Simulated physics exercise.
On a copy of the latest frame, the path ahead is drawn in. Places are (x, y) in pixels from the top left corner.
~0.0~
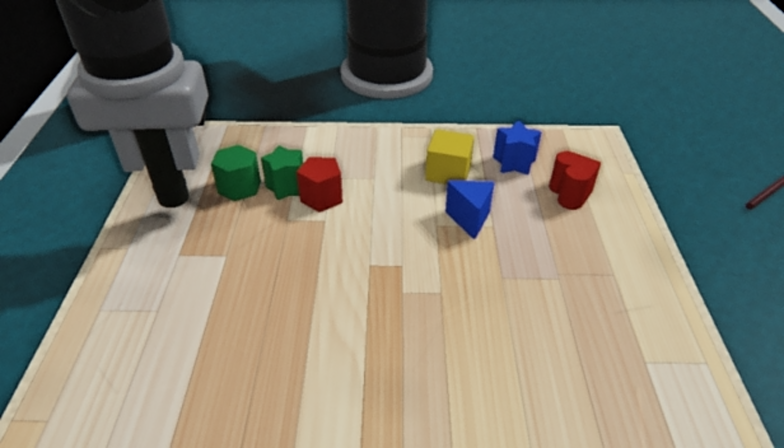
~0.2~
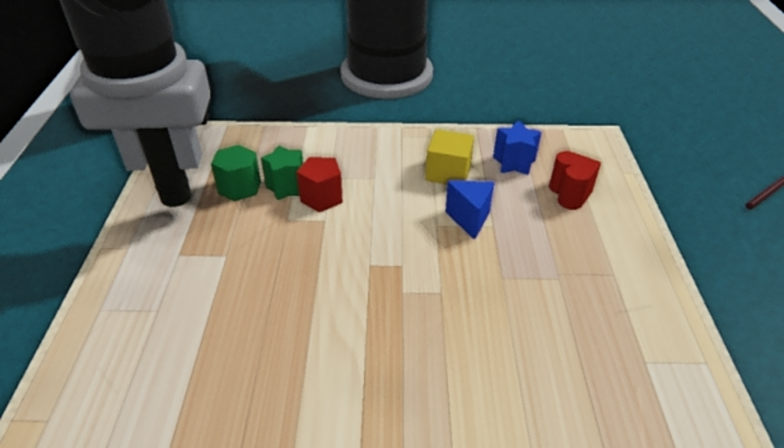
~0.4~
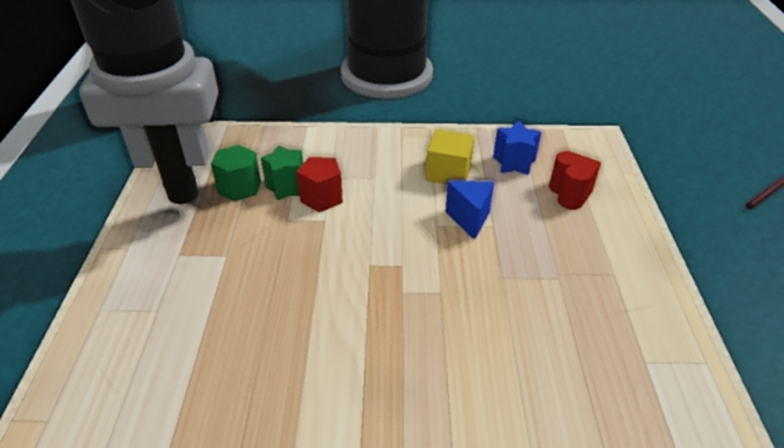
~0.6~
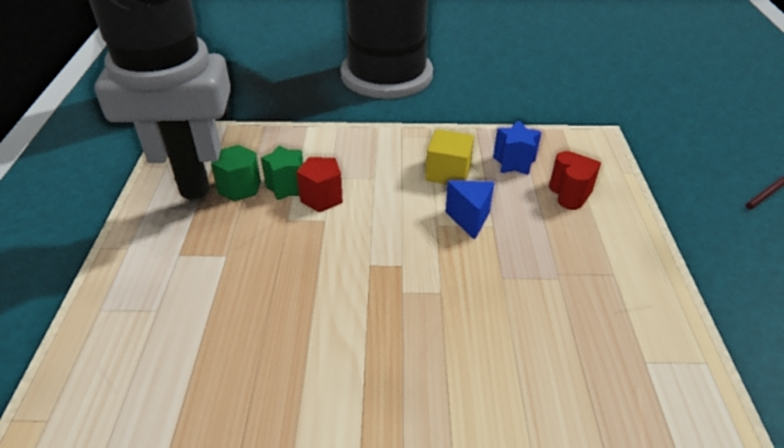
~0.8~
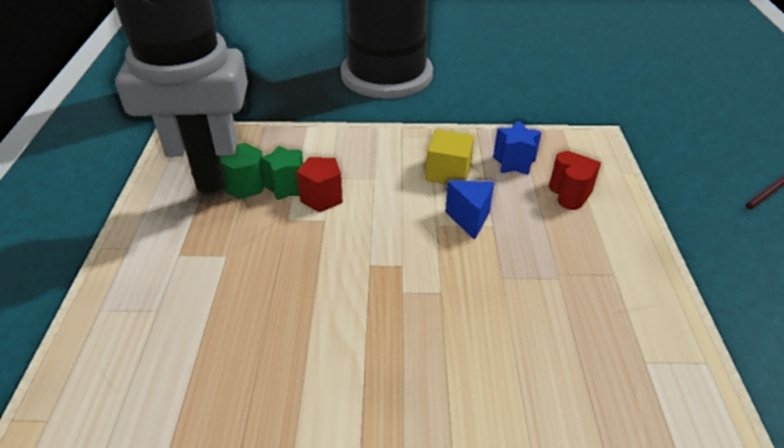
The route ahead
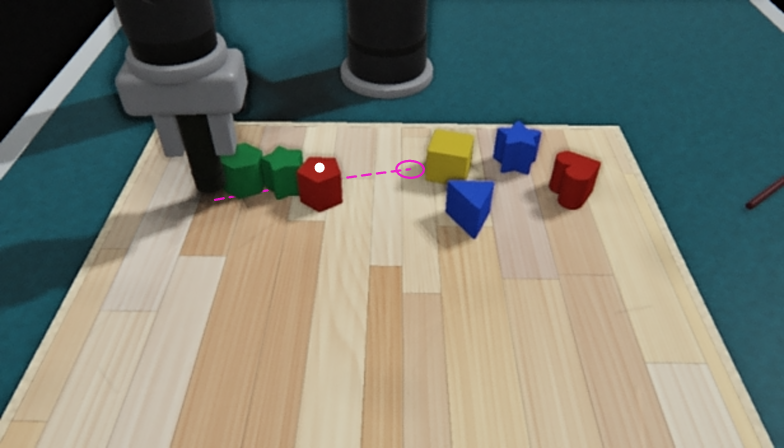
A dark post under a gray robot arm stayed still at first, then slid slowly right toward the green six-sided block, nudging it slightly, while the other colored blocks sat still on the wooden board.
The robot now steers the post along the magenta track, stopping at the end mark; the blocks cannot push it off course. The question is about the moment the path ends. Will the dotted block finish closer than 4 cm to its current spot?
Answer: Yes.
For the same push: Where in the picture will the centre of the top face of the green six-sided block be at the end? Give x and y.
Its top middle will sit at (266, 139).
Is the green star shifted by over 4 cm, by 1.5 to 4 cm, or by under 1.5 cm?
The answer here is over 4 cm.
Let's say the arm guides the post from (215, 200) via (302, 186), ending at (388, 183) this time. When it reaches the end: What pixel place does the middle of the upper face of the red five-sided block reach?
(346, 175)
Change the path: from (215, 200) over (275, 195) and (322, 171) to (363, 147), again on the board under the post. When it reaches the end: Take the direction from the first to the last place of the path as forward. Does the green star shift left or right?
Toward the left.
The line goes from (215, 200) by way of (282, 188) and (347, 178) to (410, 169); the dot is on the red five-sided block.
What follows on the original path. One third of the way, post (282, 173); green six-sided block (266, 139), turned 45° anticlockwise; green star (306, 146), turned 70° clockwise.
Two thirds of the way, post (348, 163); green six-sided block (266, 139), turned 45° anticlockwise; green star (351, 130), turned 20° clockwise; red five-sided block (337, 170), turned 55° clockwise.
At the end, post (411, 155); green six-sided block (266, 139), turned 45° anticlockwise; green star (356, 129); red five-sided block (337, 170), turned 55° clockwise; yellow square unmoved.
